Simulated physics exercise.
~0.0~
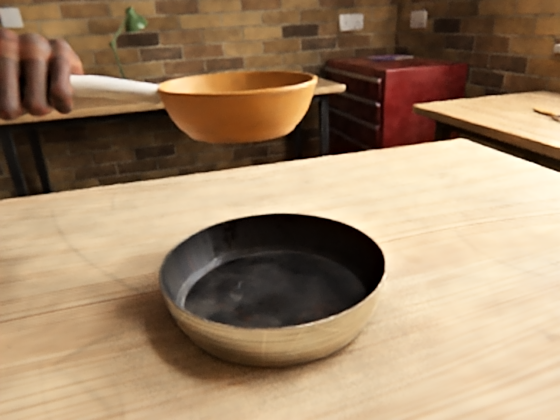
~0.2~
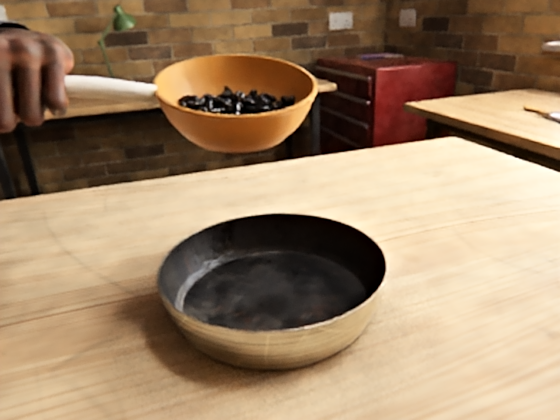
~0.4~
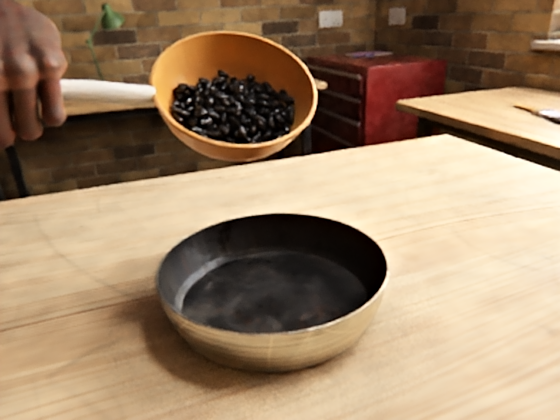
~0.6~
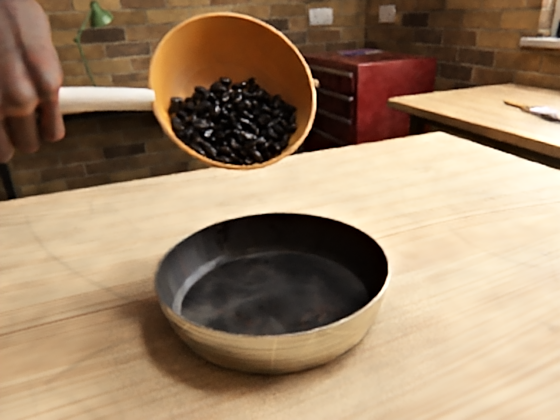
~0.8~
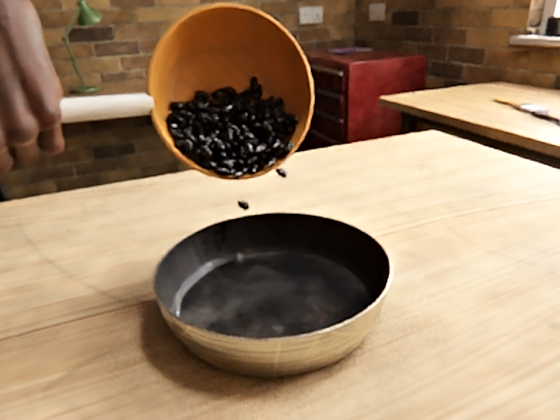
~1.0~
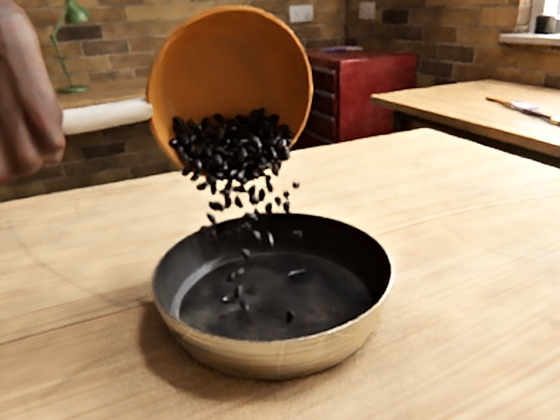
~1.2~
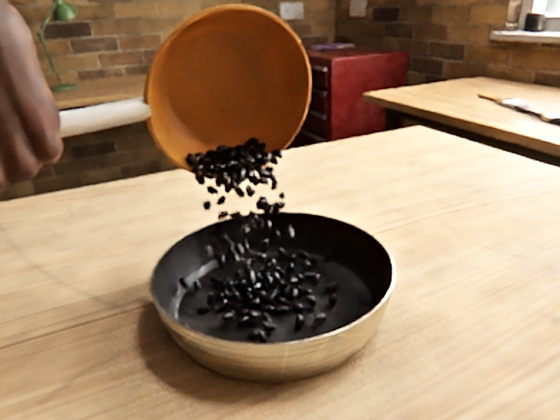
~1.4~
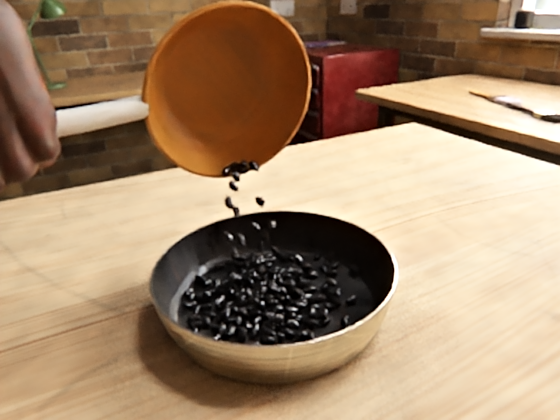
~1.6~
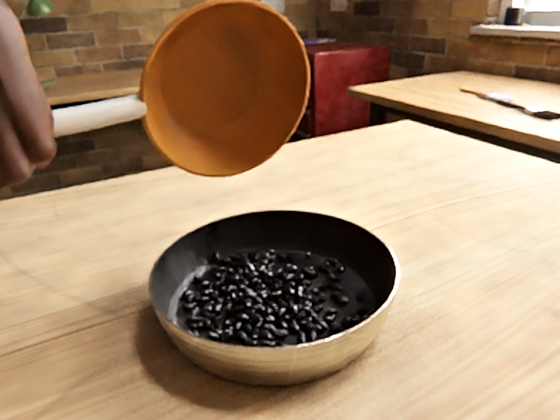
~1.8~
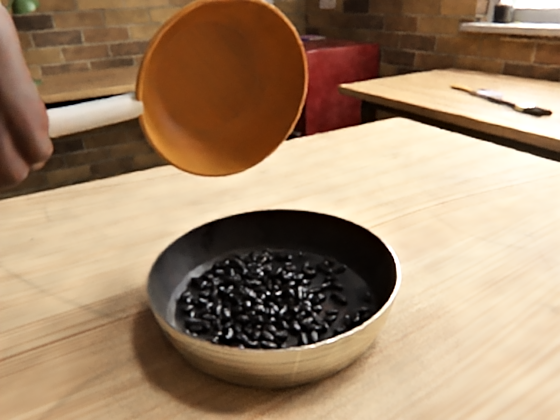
In a brick-walled kitchen, a hand tilted an orange ladle with a white handle over a dark pan on a wooden table until the shiny black beans tumbled out, leaving the ladle empty and the beans lying still in the pan.
